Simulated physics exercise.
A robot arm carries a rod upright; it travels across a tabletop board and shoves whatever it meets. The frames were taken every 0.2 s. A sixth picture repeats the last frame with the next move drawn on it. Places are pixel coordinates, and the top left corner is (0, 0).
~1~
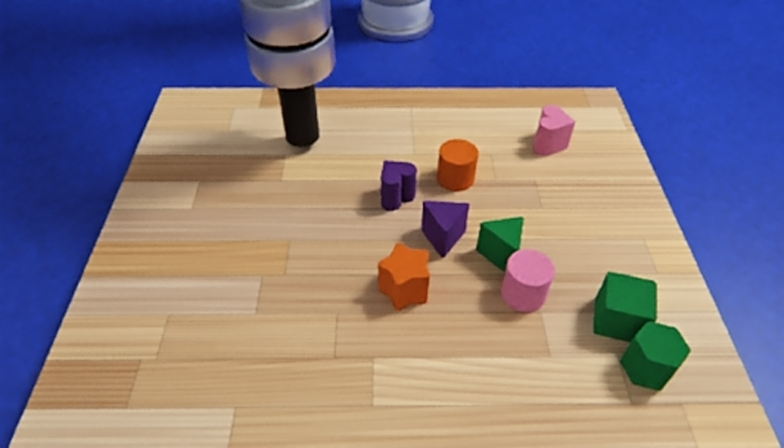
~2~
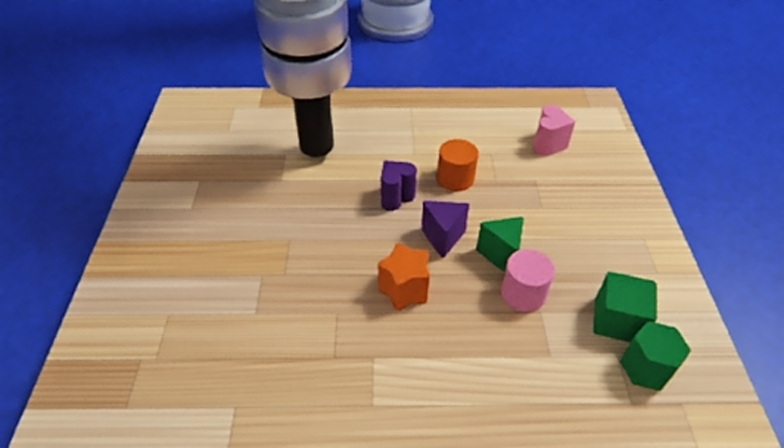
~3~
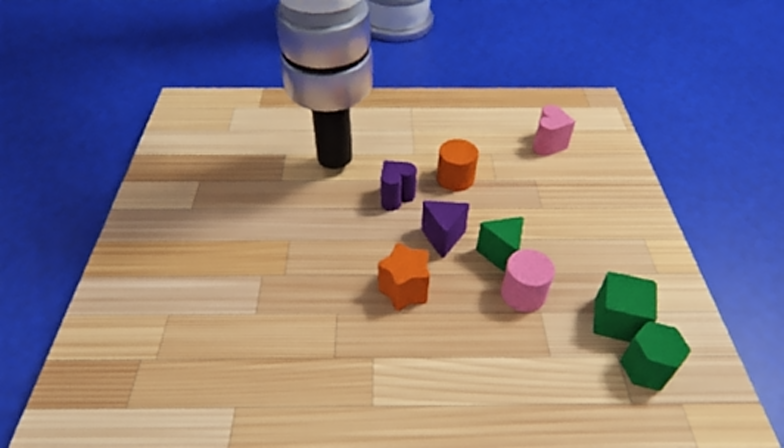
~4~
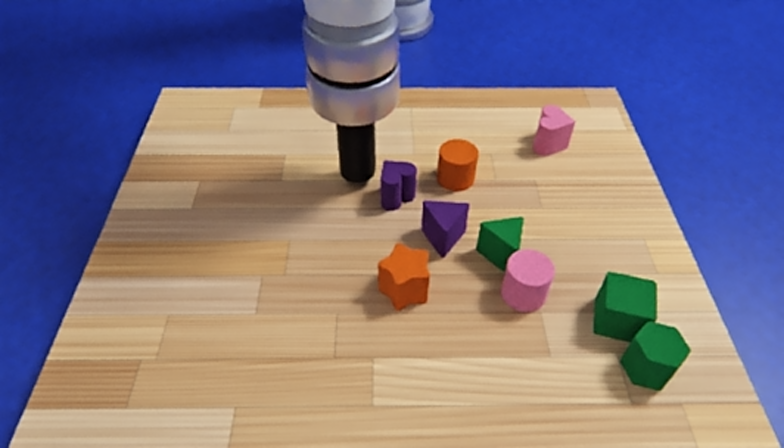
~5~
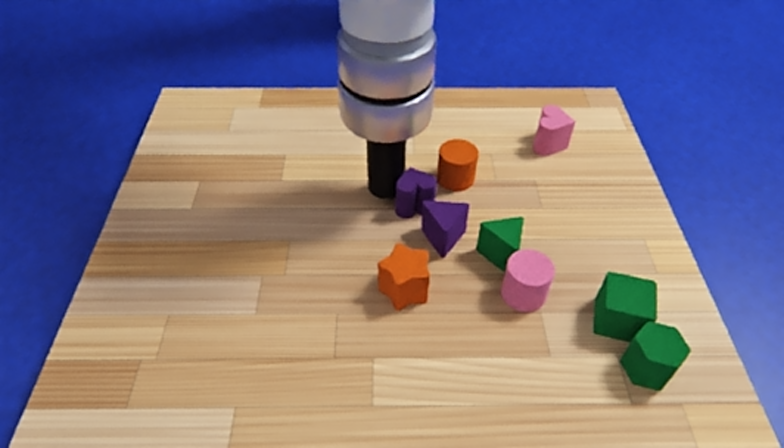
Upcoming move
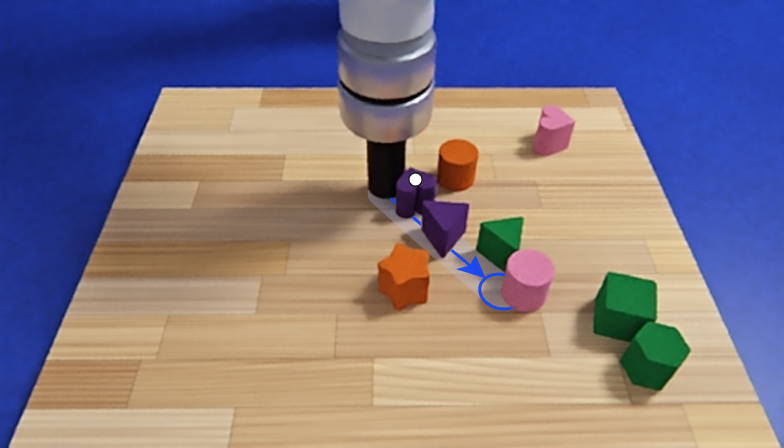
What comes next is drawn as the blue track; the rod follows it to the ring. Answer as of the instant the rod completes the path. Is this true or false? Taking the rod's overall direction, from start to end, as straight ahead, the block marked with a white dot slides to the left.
It is true.
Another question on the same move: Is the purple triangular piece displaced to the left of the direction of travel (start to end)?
That would be a no.
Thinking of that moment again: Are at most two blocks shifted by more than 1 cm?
I'd say no.
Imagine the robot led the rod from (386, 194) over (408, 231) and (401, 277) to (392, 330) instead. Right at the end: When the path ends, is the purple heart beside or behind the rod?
Short answer: Yes.
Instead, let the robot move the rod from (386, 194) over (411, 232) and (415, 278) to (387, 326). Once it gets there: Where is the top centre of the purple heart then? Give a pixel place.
I'd guess (446, 193).
Path on the board, from (386, 194) directly to (501, 291); the dot is on the purple heart.
The first path, step by step. One third of the way, rod at (422, 216); purple heart at (459, 200), turned 20° anticlockwise; purple triangular piece at (459, 225).
Two thirds of the way, rod at (460, 248); purple heart at (480, 204), turned 65° anticlockwise; purple triangular piece at (486, 254), turned 45° anticlockwise.
At the end, rod at (503, 284); purple heart at (480, 204), turned 65° anticlockwise; purple triangular piece at (514, 298), turned 20° anticlockwise; green triangular piece in place; pink circular block at (556, 279).
